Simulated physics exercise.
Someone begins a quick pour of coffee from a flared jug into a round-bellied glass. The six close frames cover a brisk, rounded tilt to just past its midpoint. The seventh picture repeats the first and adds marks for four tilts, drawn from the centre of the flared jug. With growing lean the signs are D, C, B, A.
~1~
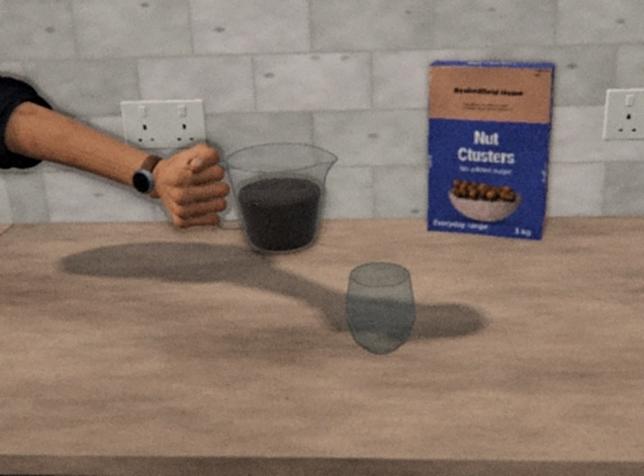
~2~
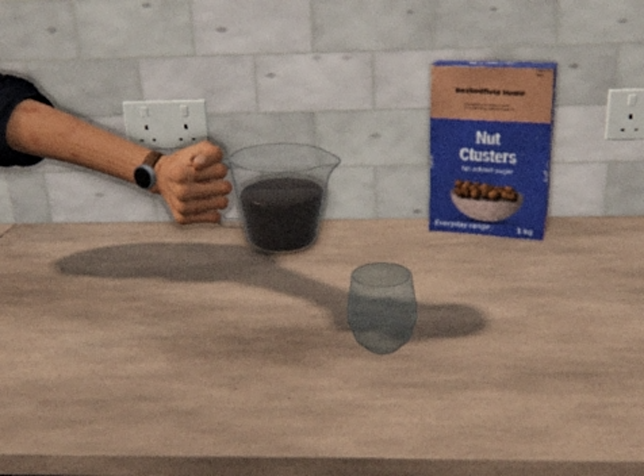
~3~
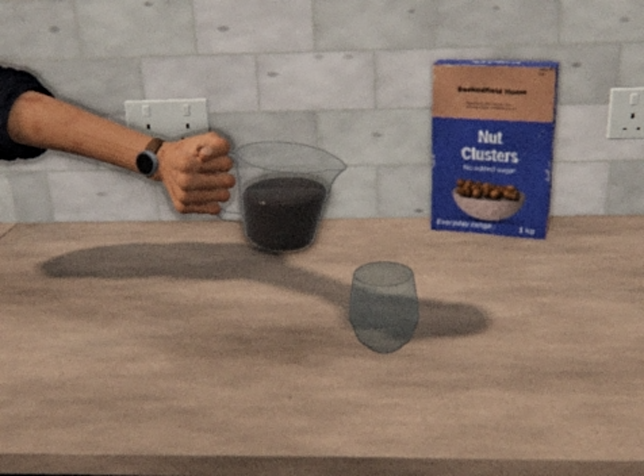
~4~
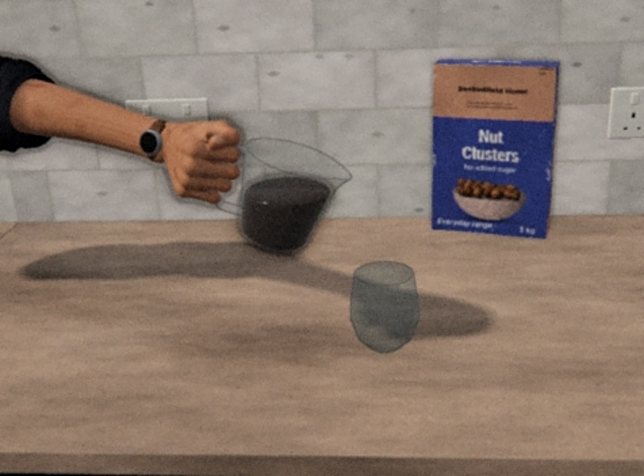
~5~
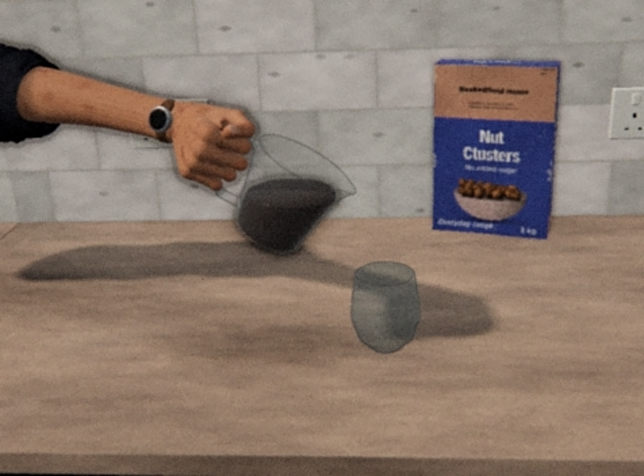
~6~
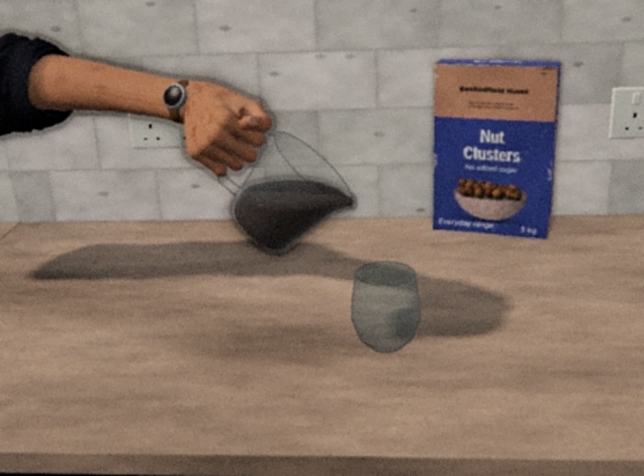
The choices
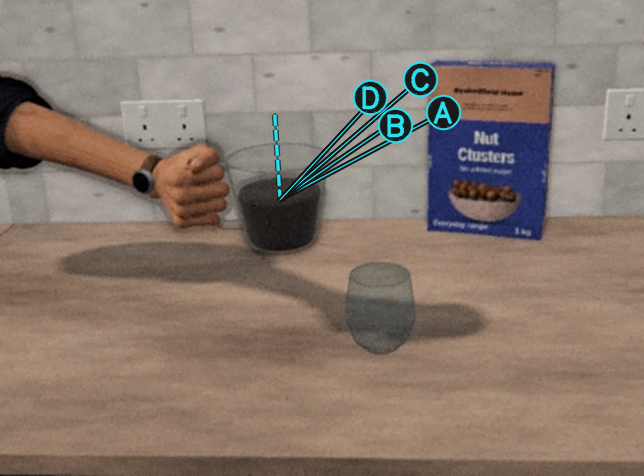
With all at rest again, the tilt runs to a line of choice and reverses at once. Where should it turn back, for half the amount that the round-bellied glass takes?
A works best here.
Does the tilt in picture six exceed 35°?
Yes, it does.
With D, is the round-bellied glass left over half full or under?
Under.
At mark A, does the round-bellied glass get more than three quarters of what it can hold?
No, less.
In cyan, A at (428, 120); B at (379, 132); C at (407, 90); D at (361, 112).
With A, the round-bellied glass ends with about 50 % of what it can hold.
With B, the round-bellied glass ends with about 36 % of what it can hold.
With C, the round-bellied glass ends with about 21 % of what it can hold.
With D, the round-bellied glass ends with about 11 % of what it can hold.
